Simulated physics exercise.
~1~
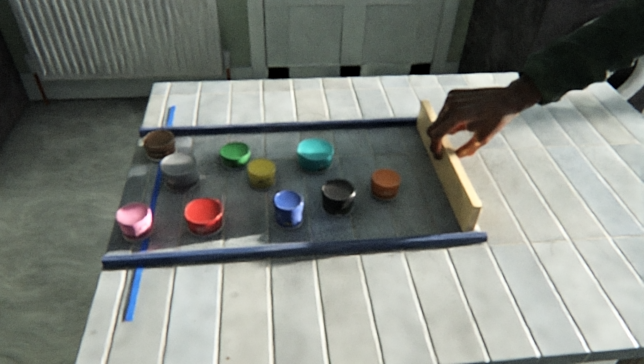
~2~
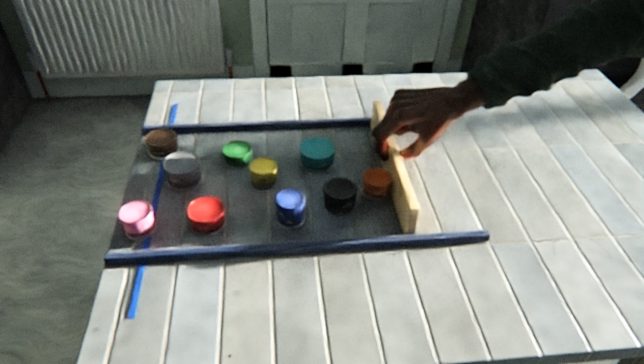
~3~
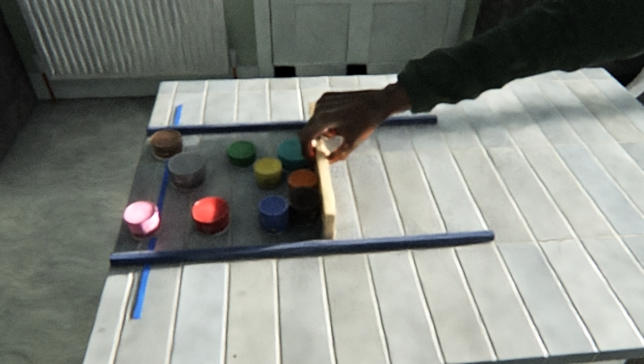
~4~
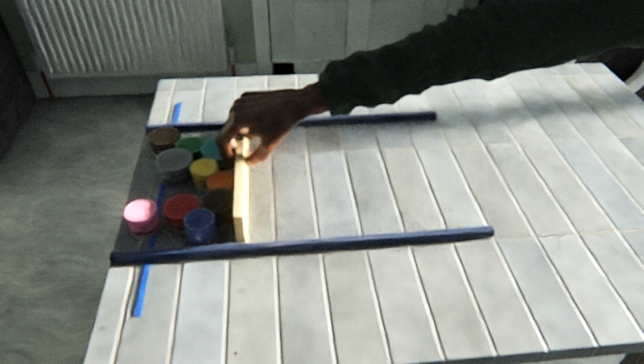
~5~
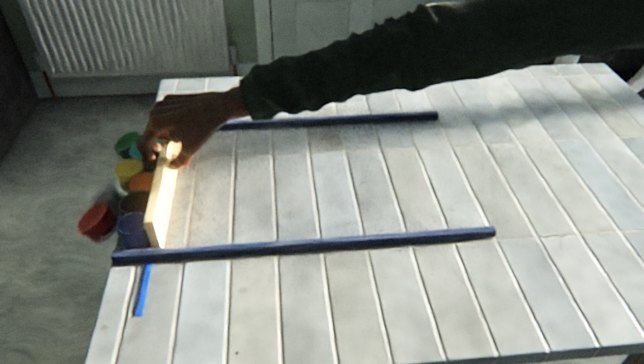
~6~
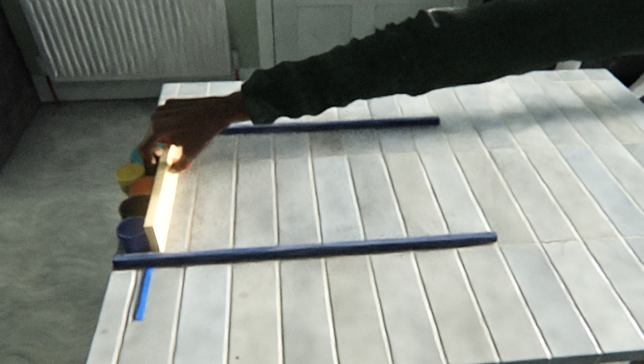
At the start, a jumble of small colourful pots and tins sits on a dark strip between two blue rails on a pale slatted table, with a hand holding an upright wooden board at the right. The hand pushes the board left, and it reaches the orange tin first. It sweeps on, gathering the pots into a tight cluster near the table's left end. The crowd is then driven over the edge, and several tumble out, a red one among them. Finally the board stops near the blue tape, with the green, grey, red, brown and pink ones gone and a few others still bunched against it.
